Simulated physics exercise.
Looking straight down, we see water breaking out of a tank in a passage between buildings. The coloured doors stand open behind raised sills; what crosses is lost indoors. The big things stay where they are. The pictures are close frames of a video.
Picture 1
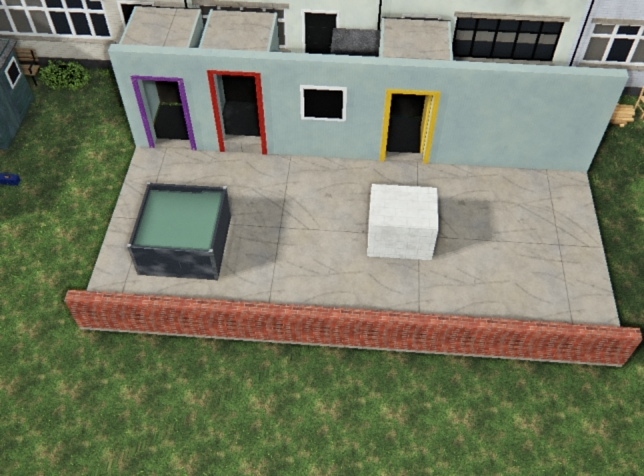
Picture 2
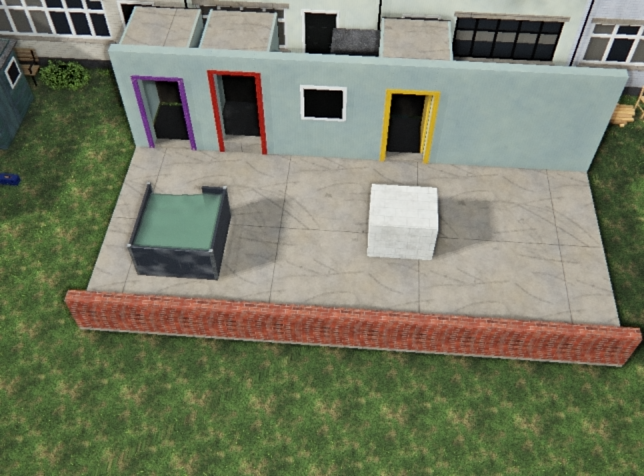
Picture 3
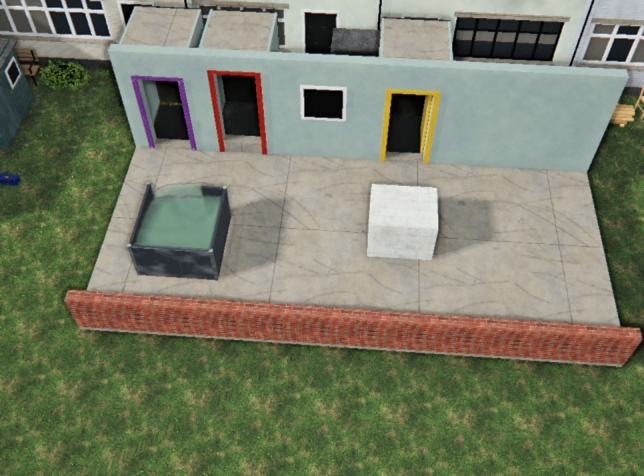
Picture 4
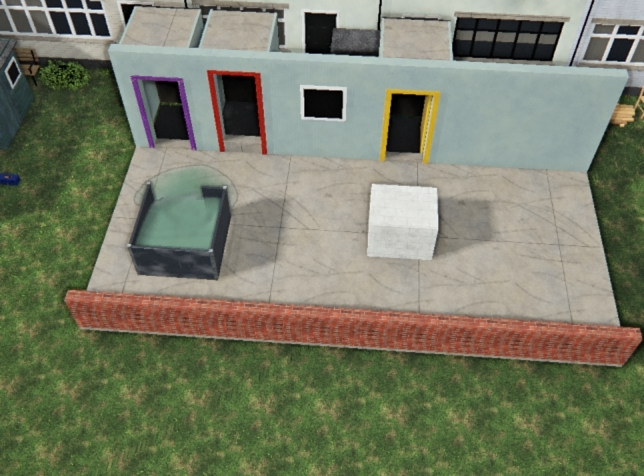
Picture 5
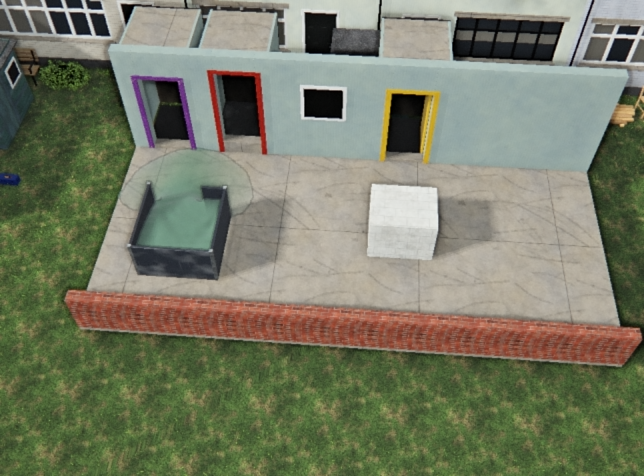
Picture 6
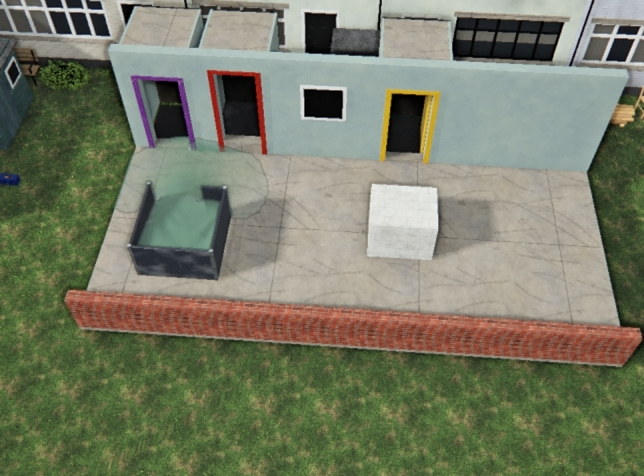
In a paved passage beside a pale blue wall with coloured doorways, the dark tank's far side opened and water poured out, spreading in a widening rounded sheet across the paving behind it.
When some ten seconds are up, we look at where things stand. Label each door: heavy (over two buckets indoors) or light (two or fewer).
Purple door - heavy; yellow door - light; red door - light.
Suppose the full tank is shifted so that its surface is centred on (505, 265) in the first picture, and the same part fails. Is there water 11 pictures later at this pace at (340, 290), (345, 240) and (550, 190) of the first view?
In order, the three spots end up untouched, untouched and waterlogged.
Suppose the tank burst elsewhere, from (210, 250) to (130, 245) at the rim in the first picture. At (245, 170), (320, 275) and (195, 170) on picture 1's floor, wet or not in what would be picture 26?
Listed order gives left alone; sopping; left alone.
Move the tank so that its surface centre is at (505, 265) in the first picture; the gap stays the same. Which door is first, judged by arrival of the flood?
Answer: The yellow door.
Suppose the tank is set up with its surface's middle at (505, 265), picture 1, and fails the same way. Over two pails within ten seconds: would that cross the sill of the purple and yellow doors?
The purple door stays within the limit, and the yellow door exceeds the limit.
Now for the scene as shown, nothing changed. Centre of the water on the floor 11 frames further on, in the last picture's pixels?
I'd mark it close to (210, 207).
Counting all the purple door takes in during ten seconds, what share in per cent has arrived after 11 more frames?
Estimated share: About 65 %.
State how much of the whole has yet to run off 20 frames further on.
Around 62 in a hundred.
A moment on, water covers 15 % of the floor; the purple door far over two buckets in, the yellow door not reached, the red door wet at the sill, nothing in.
Next, water covers 20 % of the floor; the purple door far over two buckets in, the yellow door wet at the sill, nothing in, the red door under two buckets in.
Then, water covers 35 % of the floor; the purple door far over two buckets in, the yellow door wet at the sill, nothing in, the red door under two buckets in.
Later, water covers 50 % of the floor; the purple door far over two buckets in, the yellow door wet at the sill, nothing in, the red door under two buckets in.
In the end, water covers 55 % of the floor; the purple door far over two buckets in, the yellow door wet at the sill, nothing in, the red door under two buckets in.
